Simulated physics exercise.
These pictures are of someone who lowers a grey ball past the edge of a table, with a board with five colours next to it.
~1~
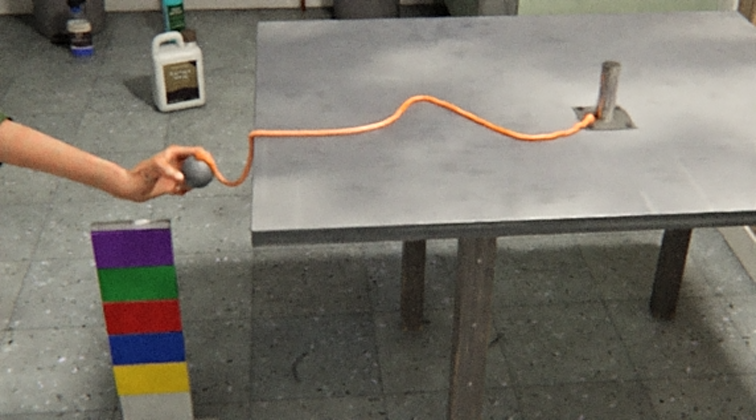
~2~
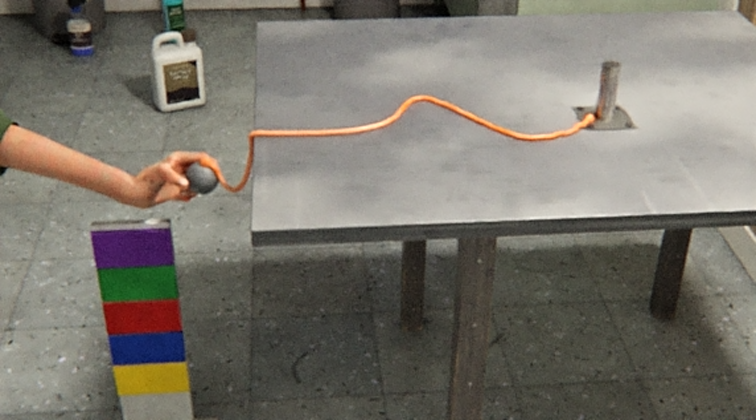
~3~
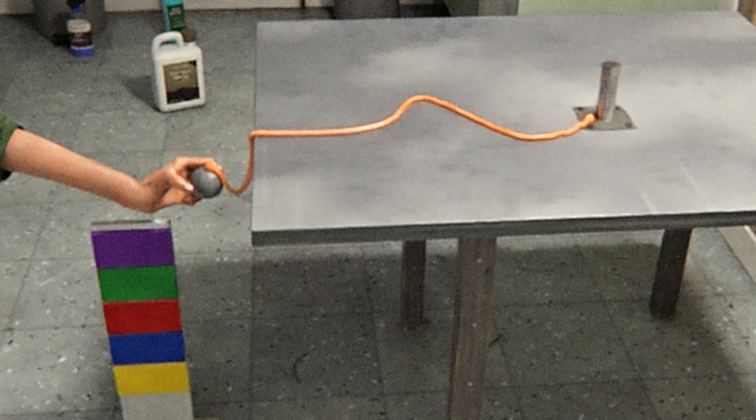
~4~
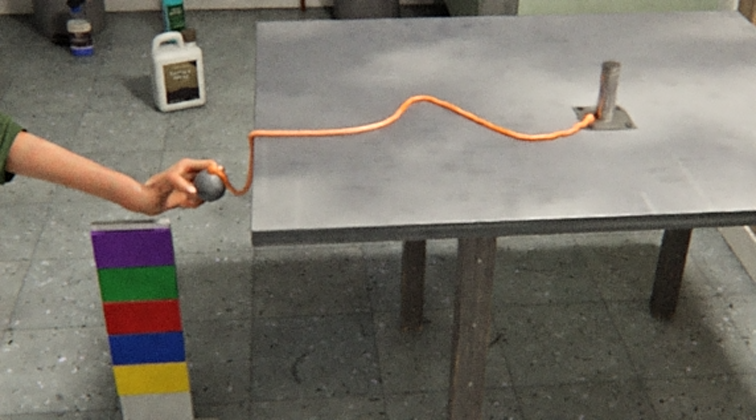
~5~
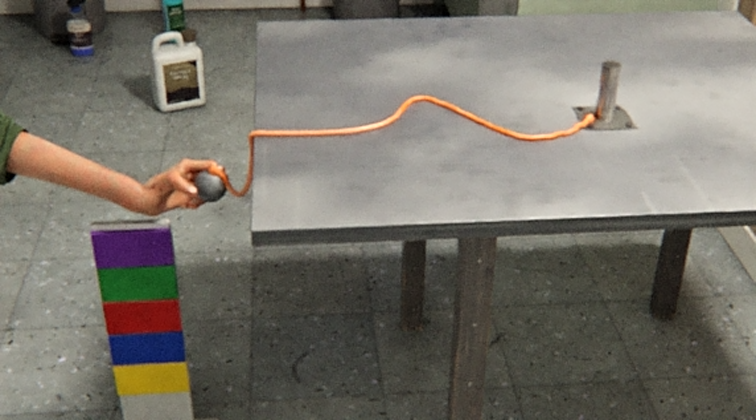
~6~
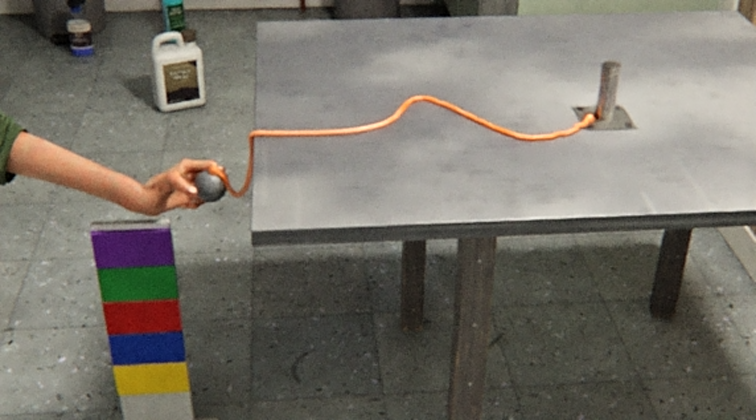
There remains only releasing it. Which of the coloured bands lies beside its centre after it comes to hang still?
The red band lies beside it.
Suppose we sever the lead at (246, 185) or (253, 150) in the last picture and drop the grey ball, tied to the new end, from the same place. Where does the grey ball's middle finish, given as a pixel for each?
Roughly at (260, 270) the first time and at (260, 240) the second.
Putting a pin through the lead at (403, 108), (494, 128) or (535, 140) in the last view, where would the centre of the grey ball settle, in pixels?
Roughly (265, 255), (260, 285) and (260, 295), in that order.
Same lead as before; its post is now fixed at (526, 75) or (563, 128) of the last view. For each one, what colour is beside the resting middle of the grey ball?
Answer, in order: Blue, blue.
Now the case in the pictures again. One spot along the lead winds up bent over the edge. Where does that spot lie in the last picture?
That would be the bit at (344, 132).
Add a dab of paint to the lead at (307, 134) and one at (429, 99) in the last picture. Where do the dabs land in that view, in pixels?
In that view they reach (255, 153) and (374, 115).
A little later, ball near (260, 291); level with green.
Next, ball near (268, 292); level with red.
When it is over, ball near (262, 298); level with red. The lead holds its middle at red.
